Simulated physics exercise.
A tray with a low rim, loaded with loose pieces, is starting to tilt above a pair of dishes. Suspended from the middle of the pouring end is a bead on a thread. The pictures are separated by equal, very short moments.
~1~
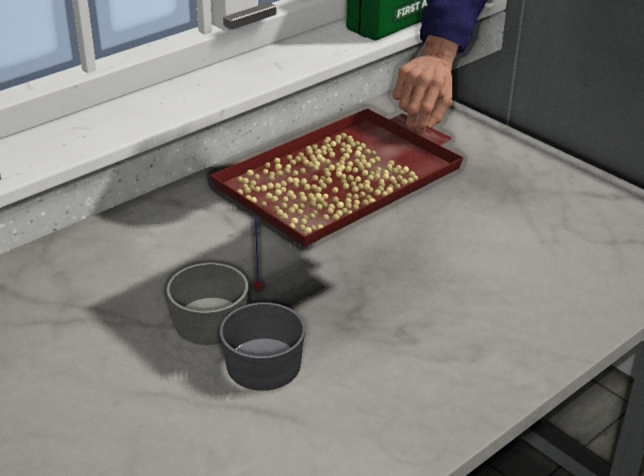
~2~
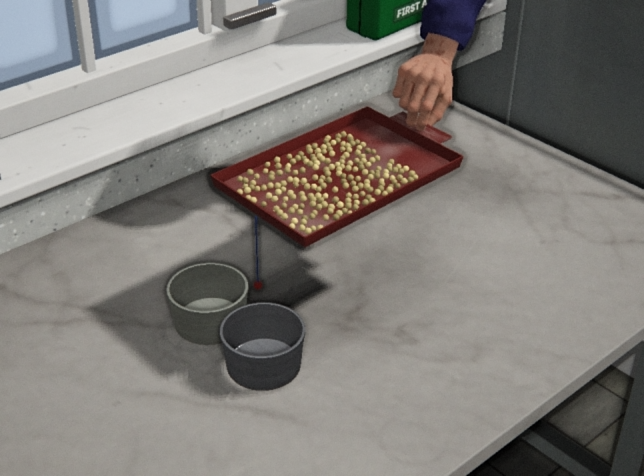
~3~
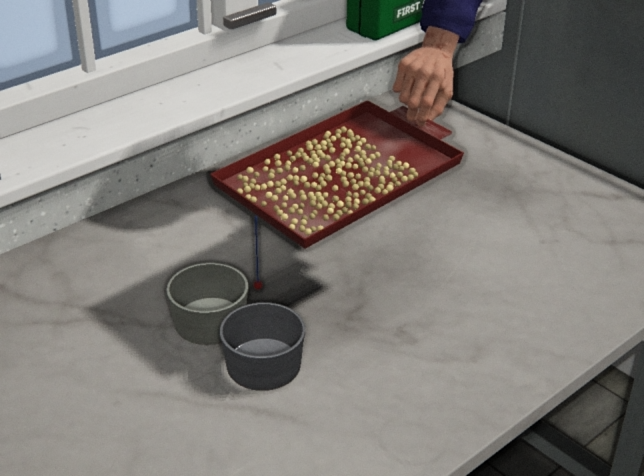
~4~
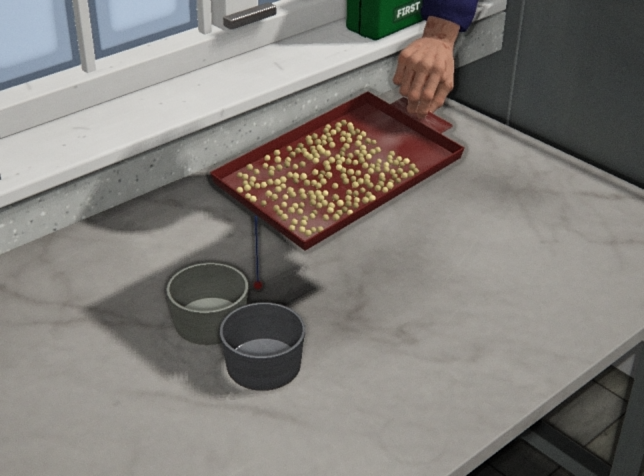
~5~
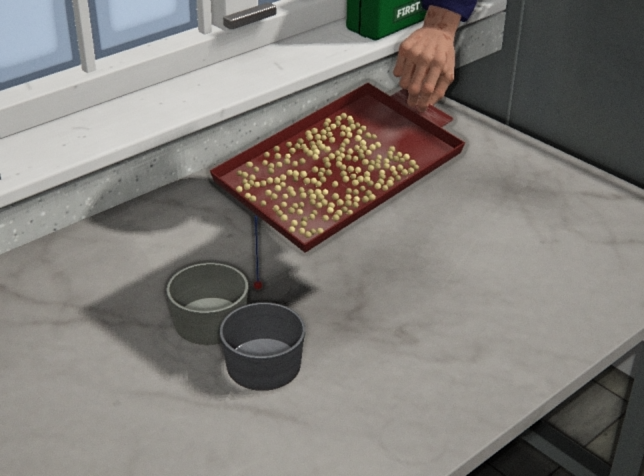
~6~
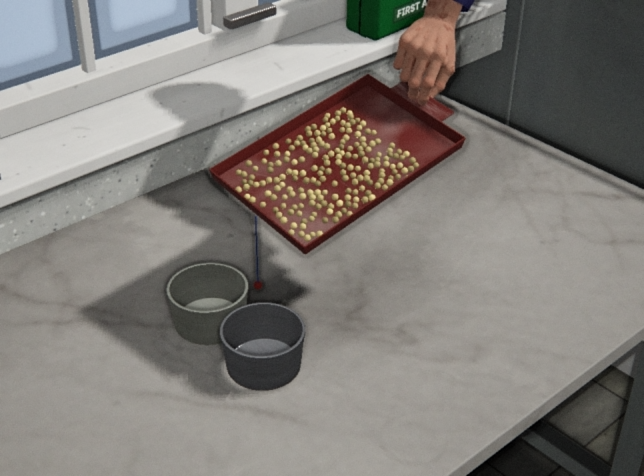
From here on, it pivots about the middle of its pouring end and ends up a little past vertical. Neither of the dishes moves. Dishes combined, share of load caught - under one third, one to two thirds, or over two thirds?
One to two thirds.
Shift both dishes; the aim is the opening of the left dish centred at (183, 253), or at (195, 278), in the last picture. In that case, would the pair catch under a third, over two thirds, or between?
Position 1 - below one third; position 2 - less than a third.
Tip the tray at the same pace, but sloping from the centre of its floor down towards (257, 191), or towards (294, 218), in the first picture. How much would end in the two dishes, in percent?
80 % then 80 %, roughly.
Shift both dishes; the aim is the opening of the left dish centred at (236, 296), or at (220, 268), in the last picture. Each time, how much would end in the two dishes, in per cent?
About 80 per cent, then about 50 per cent.
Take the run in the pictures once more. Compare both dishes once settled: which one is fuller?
The right-hand one comes out ahead.
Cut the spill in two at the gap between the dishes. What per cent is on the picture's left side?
0 per cent or thereabouts.
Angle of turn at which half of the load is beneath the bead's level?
100°, roughly.
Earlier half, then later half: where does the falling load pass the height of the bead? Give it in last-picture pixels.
Close to (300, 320), then close to (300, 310).
Soon after the last picture, tray tipped steeply; nearly all on the tray; a stray few in the right dish; a stray few in the air.
A little later, tray tipped right over; about a third on the tray; about a quarter in the right dish; a small part outside both; about a quarter in the air.
Later still, tray tipped past a quarter turn; about half in the right dish; about half outside both.
At rest, tray tipped past a quarter turn; about half in the right dish; none in the left dish; about half outside both.
